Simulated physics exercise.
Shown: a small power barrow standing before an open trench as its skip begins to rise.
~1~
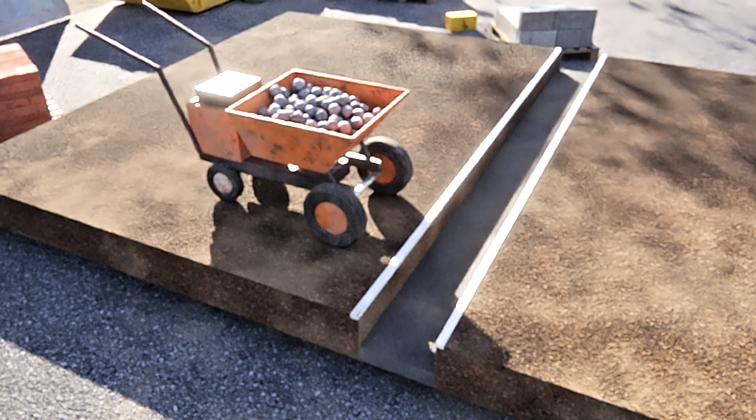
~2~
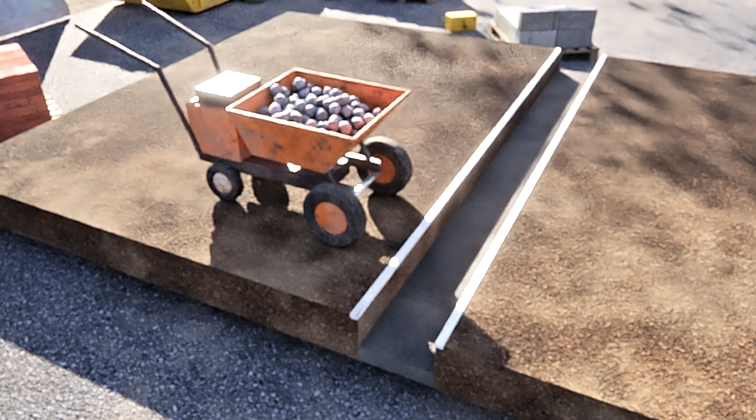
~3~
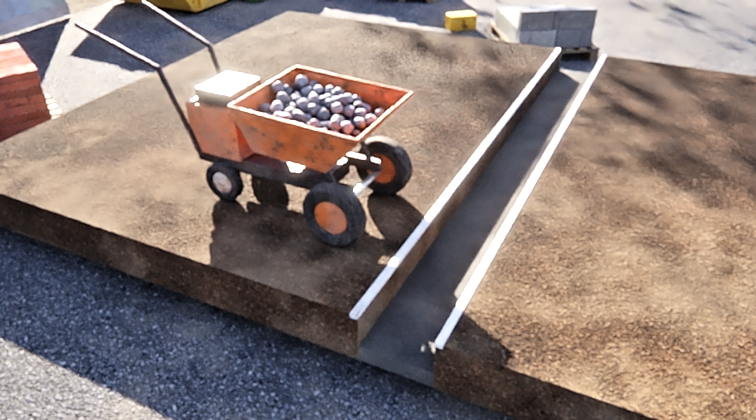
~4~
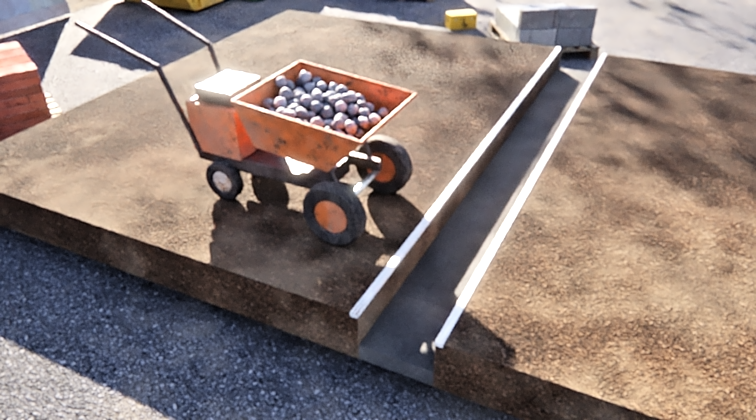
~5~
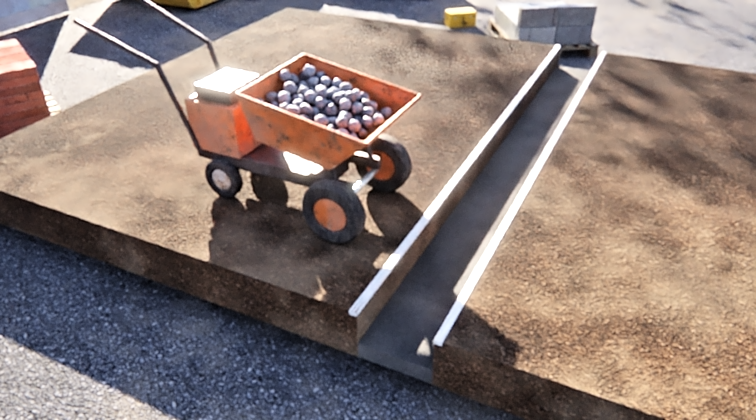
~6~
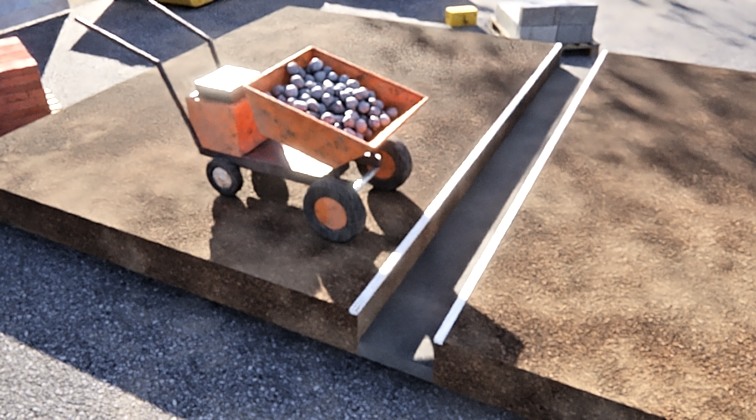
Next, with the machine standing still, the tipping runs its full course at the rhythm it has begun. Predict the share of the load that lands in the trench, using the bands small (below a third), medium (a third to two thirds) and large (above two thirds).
Large.
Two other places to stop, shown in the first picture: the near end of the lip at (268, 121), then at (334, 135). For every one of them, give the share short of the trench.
In order: 50 % and 0 %.
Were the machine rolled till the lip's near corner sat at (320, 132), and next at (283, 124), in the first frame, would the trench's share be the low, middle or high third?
Well, for the first stop the answer is over two thirds, and for the second it is between a third and two thirds.
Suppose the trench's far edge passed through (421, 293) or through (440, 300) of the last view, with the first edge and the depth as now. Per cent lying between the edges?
I'd say some 30 in a hundred, followed by 60 in a hundred.
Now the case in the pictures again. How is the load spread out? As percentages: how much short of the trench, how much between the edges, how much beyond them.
Short about 0 %, between about 85 %, beyond about 15 %.
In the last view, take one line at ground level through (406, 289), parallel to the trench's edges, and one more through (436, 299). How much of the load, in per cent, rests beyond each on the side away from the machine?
First roughly 80 percent, then 40 percent.
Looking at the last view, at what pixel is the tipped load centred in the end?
Around (465, 258).
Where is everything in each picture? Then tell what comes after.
The first picture shows lip of the skip at (353, 140), level; top of the load at (312, 102), round cobbles; first edge of the trench at (378, 284); far edge at (459, 310), the trench over half as wide as the skip, and about half as deep as wide.
The second picture shows lip of the skip at (354, 140), level; top of the load at (302, 107).
The third picture shows lip of the skip at (357, 141), tipped barely; top of the load at (314, 100).
The fourth picture shows lip of the skip at (361, 143), tipped barely; top of the load at (307, 102).
The fifth picture shows lip of the skip at (366, 145), tipped a little; top of the load at (304, 93).
The sixth picture shows lip of the skip at (374, 149), tipped a little; top of the load at (310, 88); first edge of the trench at (377, 279); far edge at (458, 305).
Soon after the last picture, skip tipped steeply; all in the skip.
A little later, skip tipped right over; most in the skip; about a quarter in or heaped over the trench; a stray few beyond it; a stray few falling.
Later still, skip tipped right over; a stray few in the skip; most in or heaped over the trench; a small part beyond it.
At rest, skip tipped right over; most in or heaped over the trench; a small part beyond it.
